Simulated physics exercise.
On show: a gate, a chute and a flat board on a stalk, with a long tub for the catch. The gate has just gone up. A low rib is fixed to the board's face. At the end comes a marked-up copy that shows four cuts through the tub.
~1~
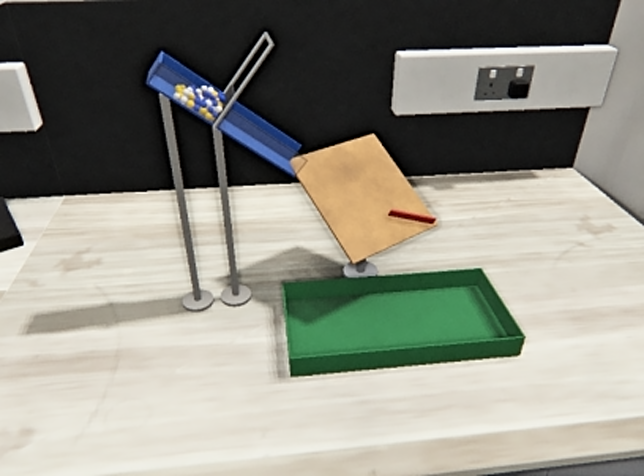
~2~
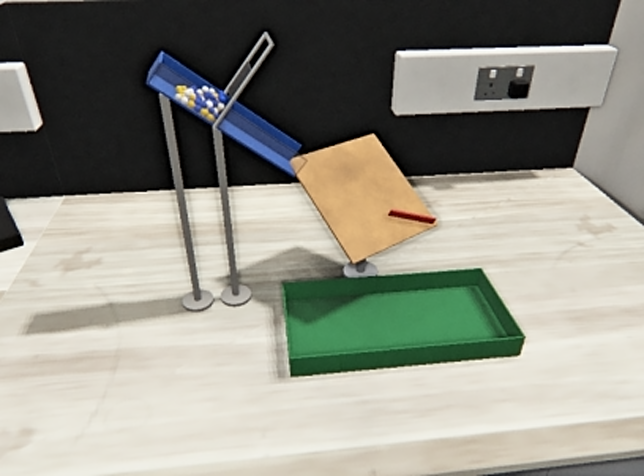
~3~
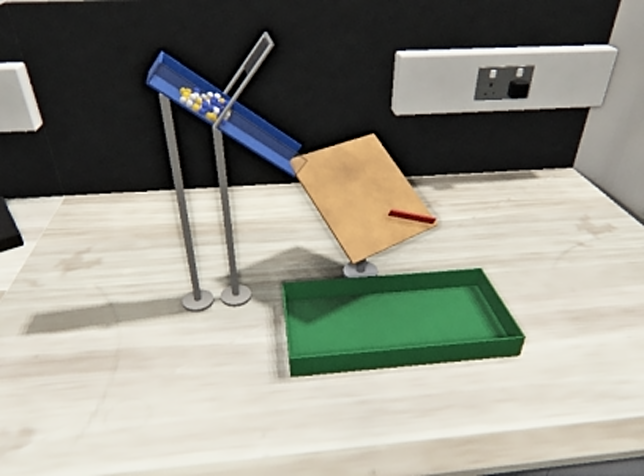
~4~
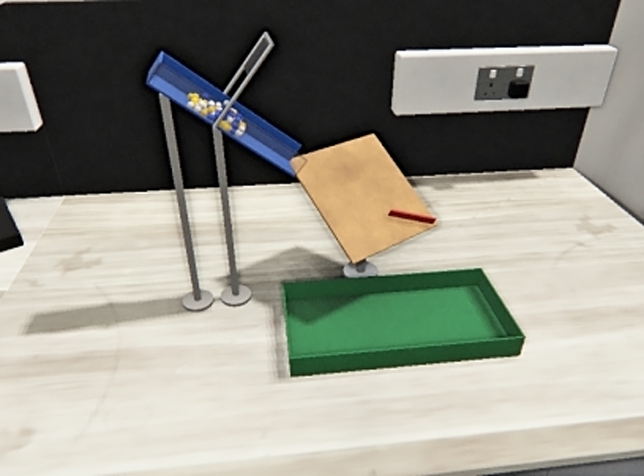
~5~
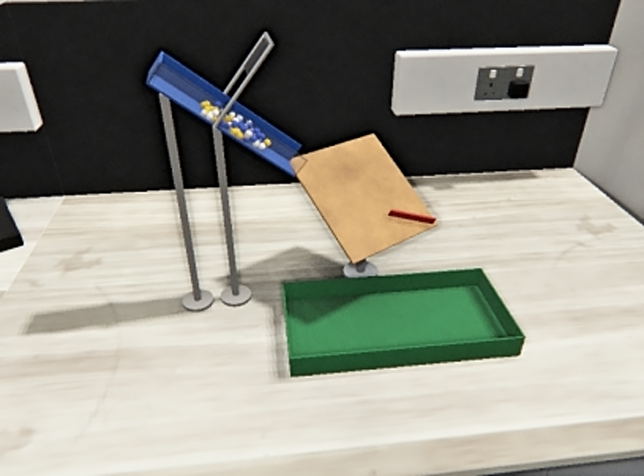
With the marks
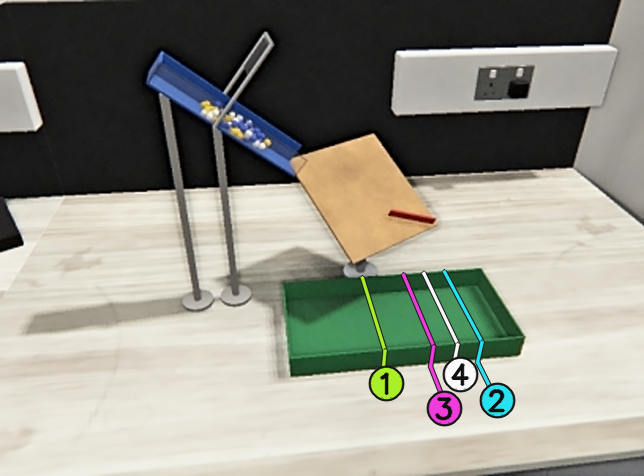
Small blue, white and yellow beads slid down a sloping blue chute, passing under a raised gate and spreading out toward the right, while the tilted brown board and empty green tub stayed still.
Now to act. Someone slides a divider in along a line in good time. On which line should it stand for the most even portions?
Line 4.
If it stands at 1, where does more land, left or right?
The right side.
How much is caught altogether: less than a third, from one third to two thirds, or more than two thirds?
It is more than two thirds.
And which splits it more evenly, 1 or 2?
It is 2.
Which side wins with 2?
More lands on the left.
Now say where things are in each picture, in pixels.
In the first frame, load behind the gate at (205, 101), round plastic beads; lip of the chute at (292, 169), sloping fairly steeply.
In the second frame, middle of the board at (365, 193), tilted fairly steeply; middle of its low edge at (398, 243); of its high edge at (333, 146).
In the third frame, front corners of the tub at (290, 358) and (525, 337), empty; front of the load at (225, 118).
In the fourth frame, middle of the load at (223, 113); its front at (241, 129), about a third of the way to the lip; rib from (392, 210) to (437, 219).
In the fifth frame, middle of the load at (234, 127); its front at (265, 145), about two thirds of the way to the lip.
On the marked copy, line 1 crosses the front rim at (384, 350); line 2 crosses the front rim at (481, 341); line 3 crosses the front rim at (433, 345); line 4 crosses the front rim at (457, 343).
With 1, of what is caught, a stray few on the left of the divider, nearly all on the right.
With 2, of what is caught, most on the left of the divider, about a quarter on the right.
With 3, of what is caught, a small part on the left of the divider, most on the right.
With 4, of what is caught, about half on the left of the divider, about half on the right.
